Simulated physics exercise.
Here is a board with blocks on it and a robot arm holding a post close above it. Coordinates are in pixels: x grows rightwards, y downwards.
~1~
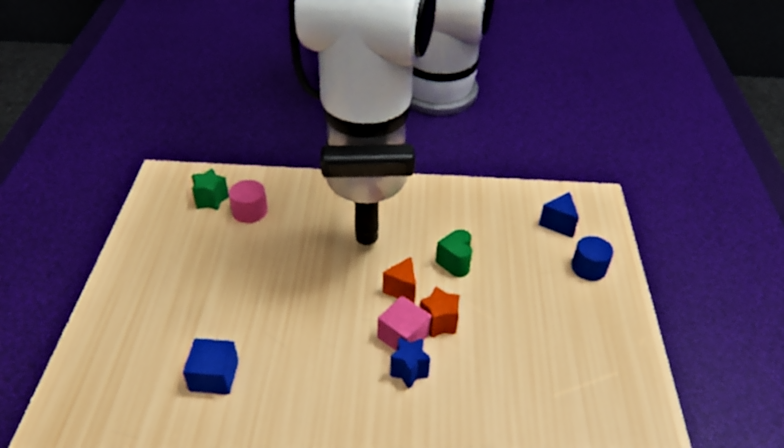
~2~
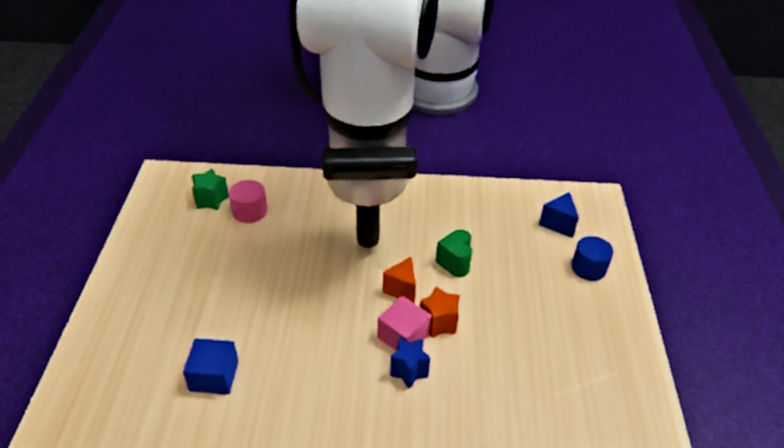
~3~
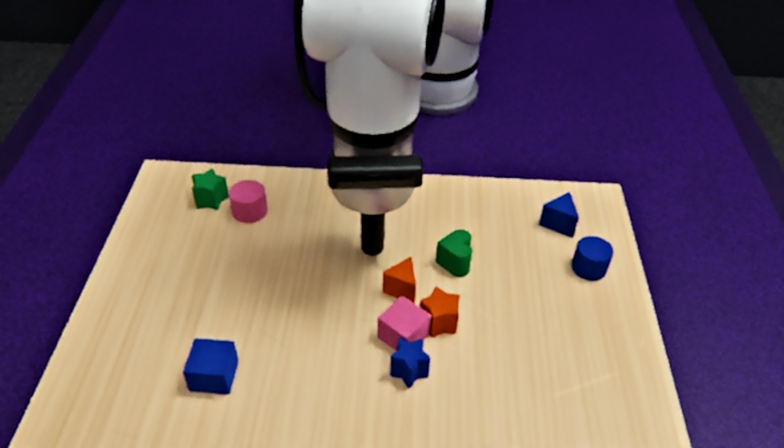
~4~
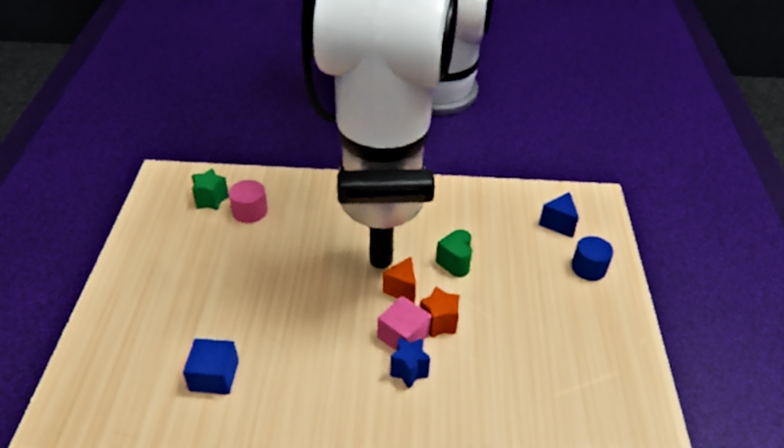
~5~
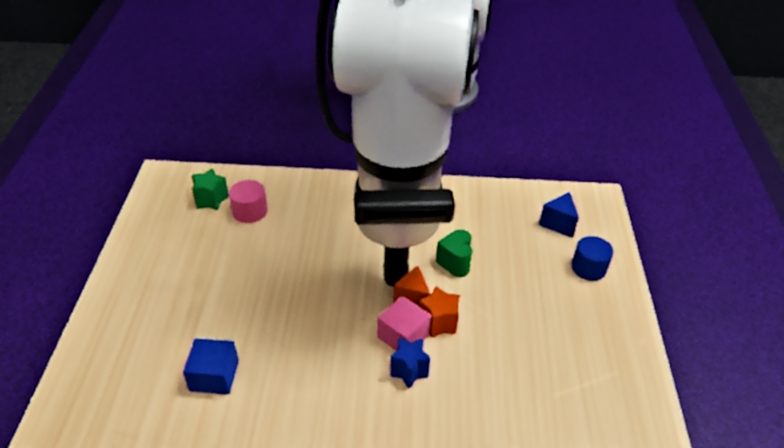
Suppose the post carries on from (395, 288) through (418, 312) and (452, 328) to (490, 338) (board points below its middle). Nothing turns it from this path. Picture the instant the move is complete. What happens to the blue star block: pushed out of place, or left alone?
The block stays on its spot.
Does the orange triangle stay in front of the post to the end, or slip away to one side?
It holds its place in front.
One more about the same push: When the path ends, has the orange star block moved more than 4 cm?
I'd say yes.
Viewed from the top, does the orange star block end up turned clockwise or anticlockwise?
The turn is clockwise.
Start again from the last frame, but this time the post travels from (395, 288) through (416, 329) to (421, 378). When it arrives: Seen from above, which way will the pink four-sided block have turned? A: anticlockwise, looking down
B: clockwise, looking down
B.
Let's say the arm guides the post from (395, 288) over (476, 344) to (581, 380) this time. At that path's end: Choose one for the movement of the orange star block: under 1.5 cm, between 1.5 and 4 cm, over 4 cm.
Band: Over 4 cm.
What follows on the original path. One third of the way, post at (419, 303); orange triangle at (443, 301), turned 30° anticlockwise; orange star block at (468, 319), turned 25° clockwise.
Two thirds of the way, post at (453, 319); orange triangle at (478, 318), turned 25° anticlockwise; orange star block at (498, 341), turned 35° clockwise.
At the end, post at (492, 329); blue star block in place; orange triangle at (516, 332); orange star block at (516, 358), turned 65° clockwise.
